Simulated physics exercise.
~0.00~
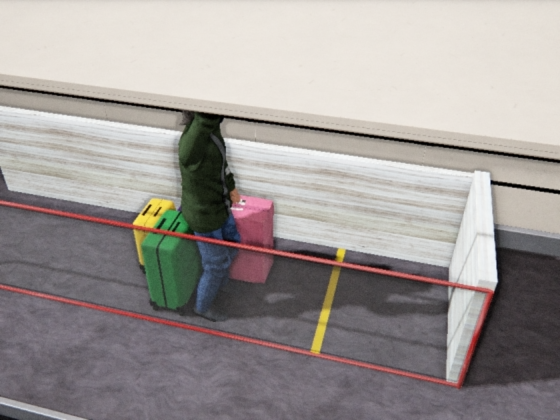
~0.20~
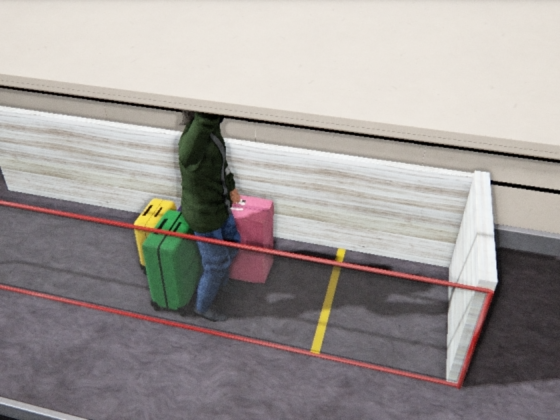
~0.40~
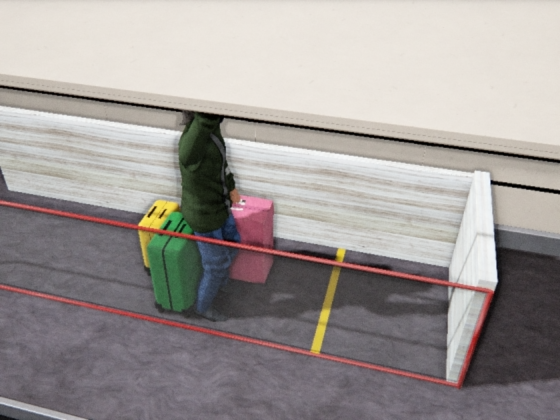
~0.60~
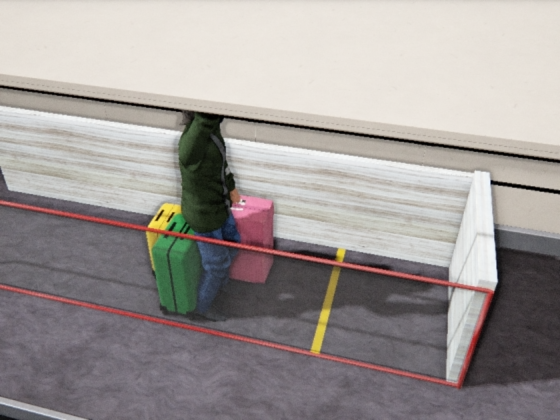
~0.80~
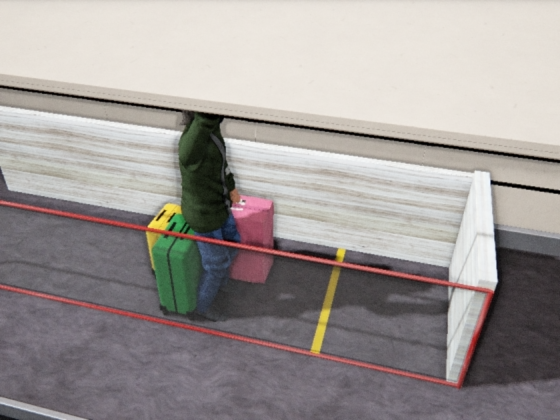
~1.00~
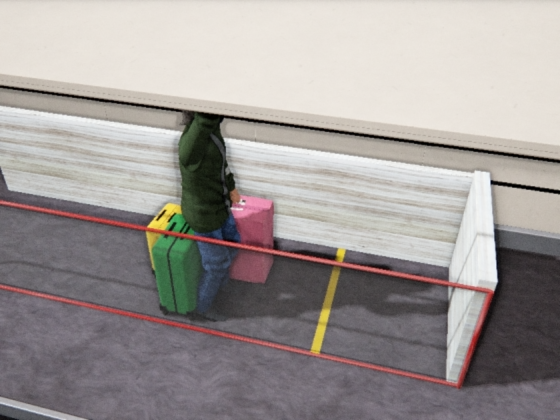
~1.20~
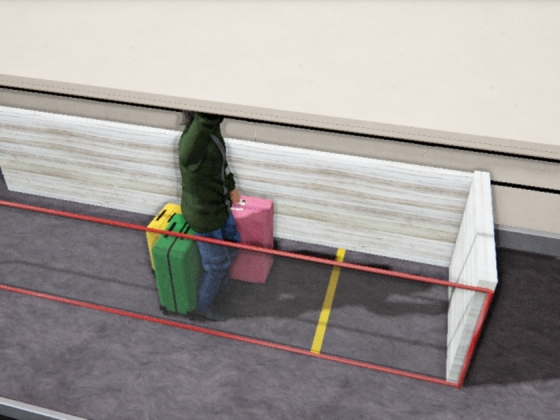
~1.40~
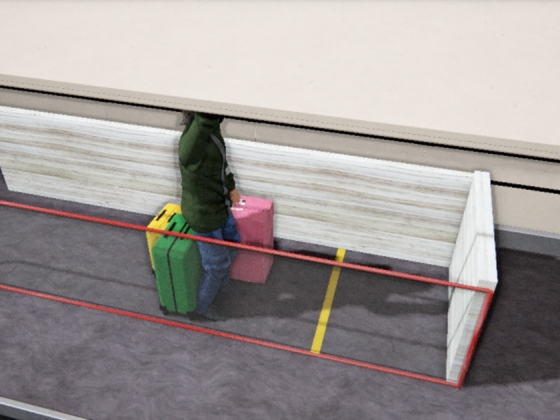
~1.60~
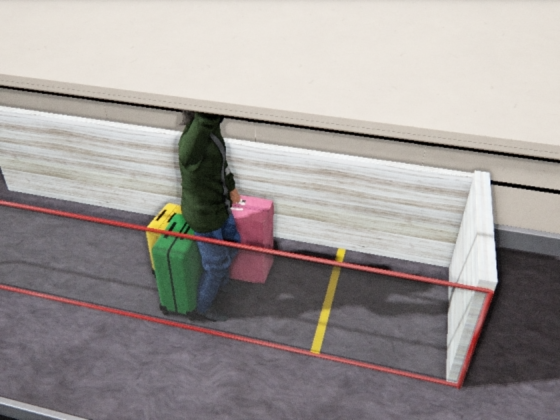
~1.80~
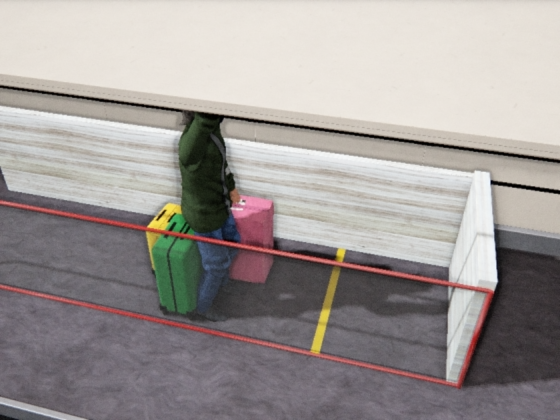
Green and yellow suitcases slide slightly right beside a standing passenger, stopping upright before the yellow line.
